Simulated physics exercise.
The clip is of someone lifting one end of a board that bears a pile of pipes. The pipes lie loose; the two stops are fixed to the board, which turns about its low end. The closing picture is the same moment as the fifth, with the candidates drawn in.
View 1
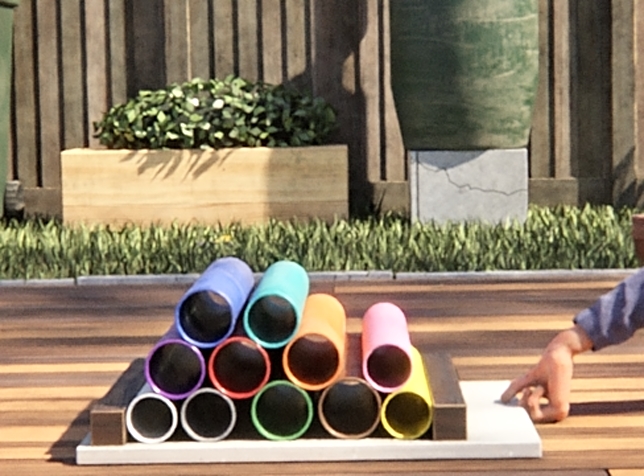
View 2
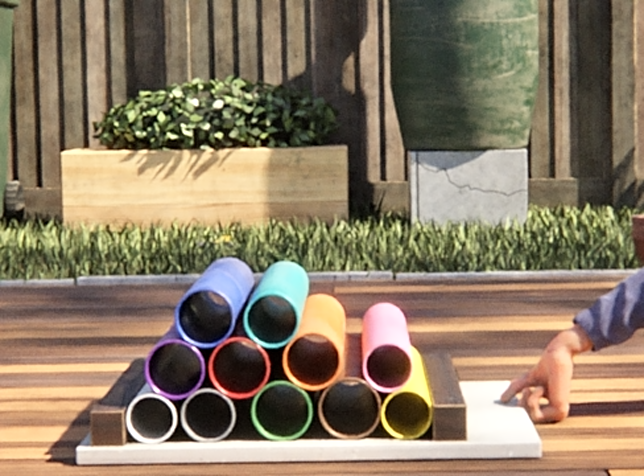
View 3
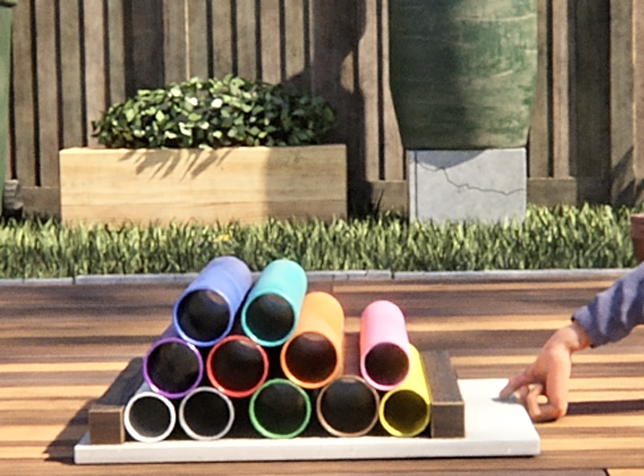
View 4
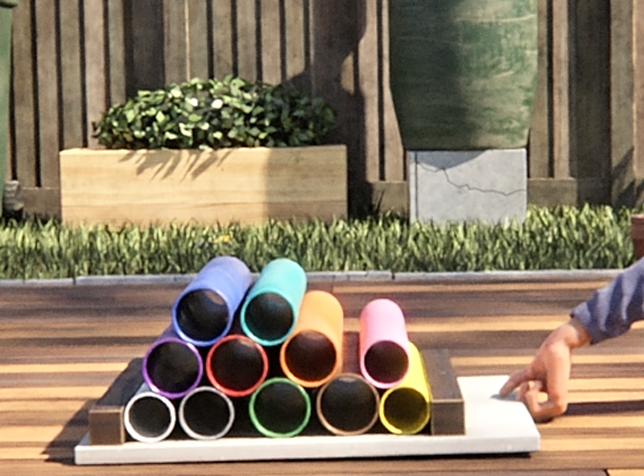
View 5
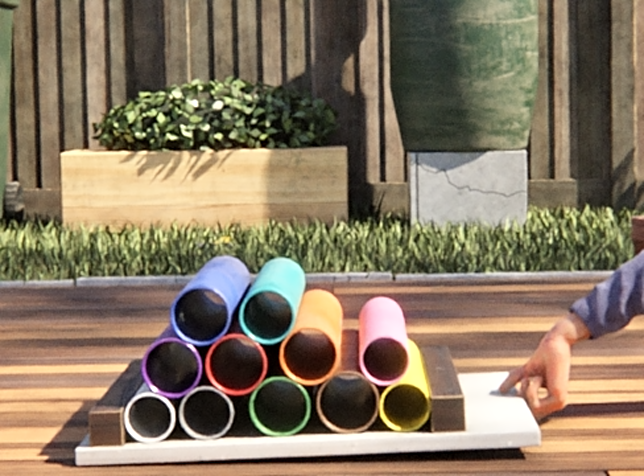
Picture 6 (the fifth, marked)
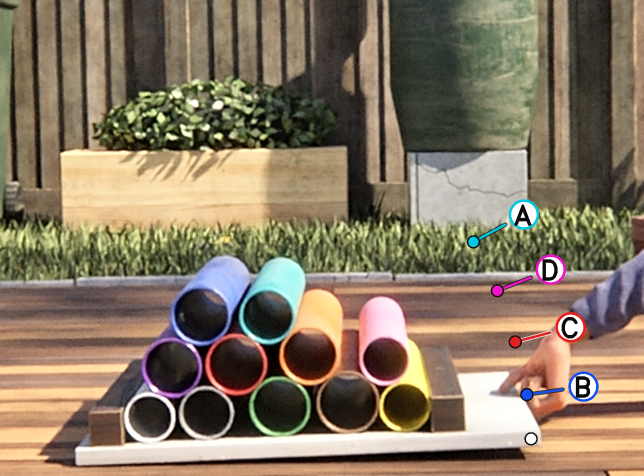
On a wooden deck, a hand slightly raises the right end of a board holding colourful pipes.
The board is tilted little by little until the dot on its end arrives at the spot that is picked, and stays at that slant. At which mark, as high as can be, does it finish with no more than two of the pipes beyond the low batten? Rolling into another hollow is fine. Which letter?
Mark C is as high as it can go.
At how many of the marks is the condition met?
Two of the four.
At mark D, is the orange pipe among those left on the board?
Yes, with D.
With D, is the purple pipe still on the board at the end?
No.
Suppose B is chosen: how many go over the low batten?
The count is none.
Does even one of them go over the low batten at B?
No.
On the marked copy, A at (474, 242); B at (527, 394); C at (515, 342); D at (497, 290); the white dot at (531, 439).
With C. Early on, board at 12°.
Further on, board at 14°.
At the end, board at 14°, none over the low batten.
As for the rest, A four over the low batten (red, purple, turquoise, blue); B none over the low batten; D three over the low batten (red, purple, blue).
